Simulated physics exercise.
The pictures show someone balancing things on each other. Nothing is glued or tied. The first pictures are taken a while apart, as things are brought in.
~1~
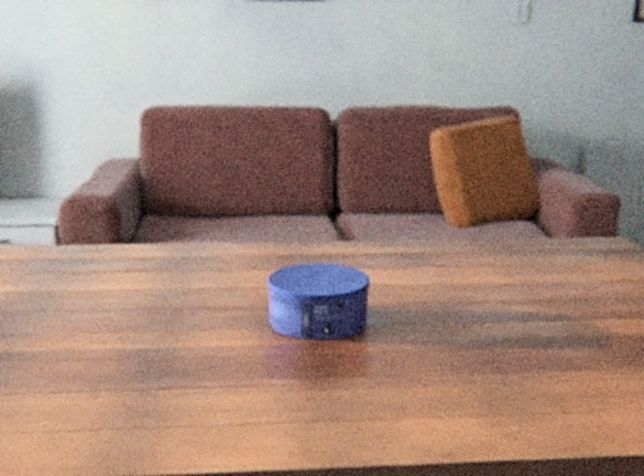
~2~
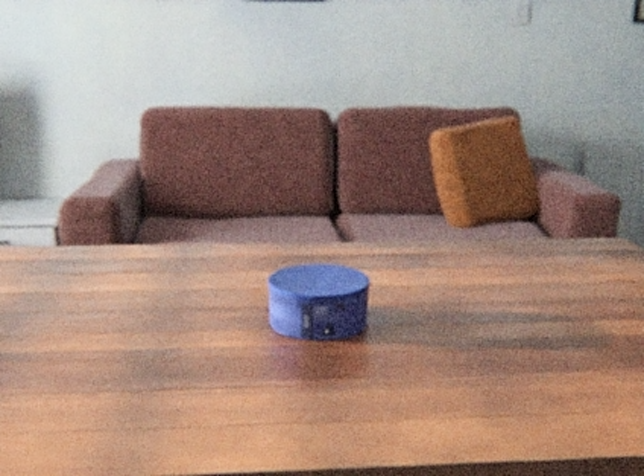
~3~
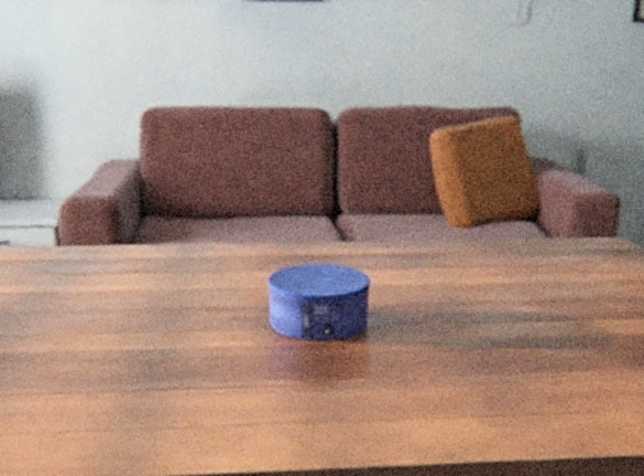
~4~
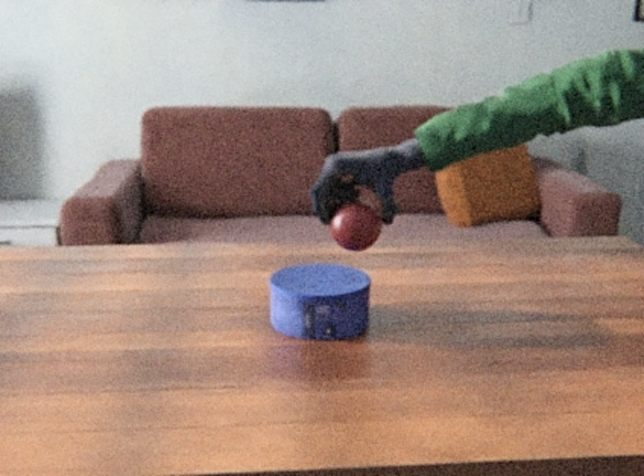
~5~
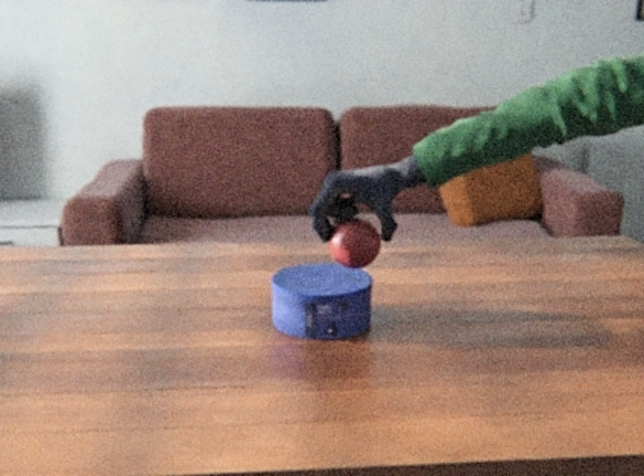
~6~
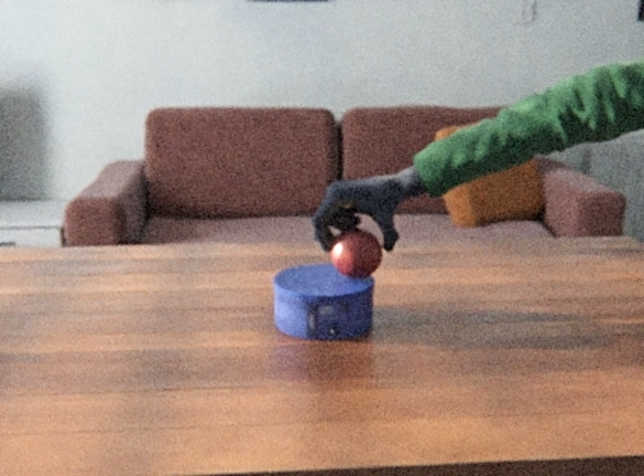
A gloved hand in a green sleeve reached in from the right, holding a red apple above a blue tub on a wooden table, then lowered it onto the right side of the tub's top.
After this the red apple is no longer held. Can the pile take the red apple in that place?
In the end the pile holds.
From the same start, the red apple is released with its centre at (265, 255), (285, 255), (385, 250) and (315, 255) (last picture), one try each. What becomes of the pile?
In the first case it loses its balance; in the second case it stays up; in the third case it comes apart; in the fourth case it keeps its balance.
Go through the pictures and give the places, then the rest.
In the first frame, the last thing is not in view yet; blue tub (319, 300).
In the second frame, the last thing is not in view yet; blue tub (319, 301).
In the third frame, the last thing is not in view yet; blue tub (319, 300).
The fourth frame shows coming down; red apple (356, 225); blue tub (320, 300).
The fifth frame shows coming down; red apple (355, 243); blue tub (322, 300).
The sixth frame shows in place under the hand; red apple (357, 253); blue tub (324, 300).
Then, 0.70 s later than the last frame, all is still.
Then, 1.60 s later than the last frame, red apple resting near (357, 254).
When it is over, both as before. End places, in pixels of the last picture, red apple near (357, 254). The pile keeps its balance.
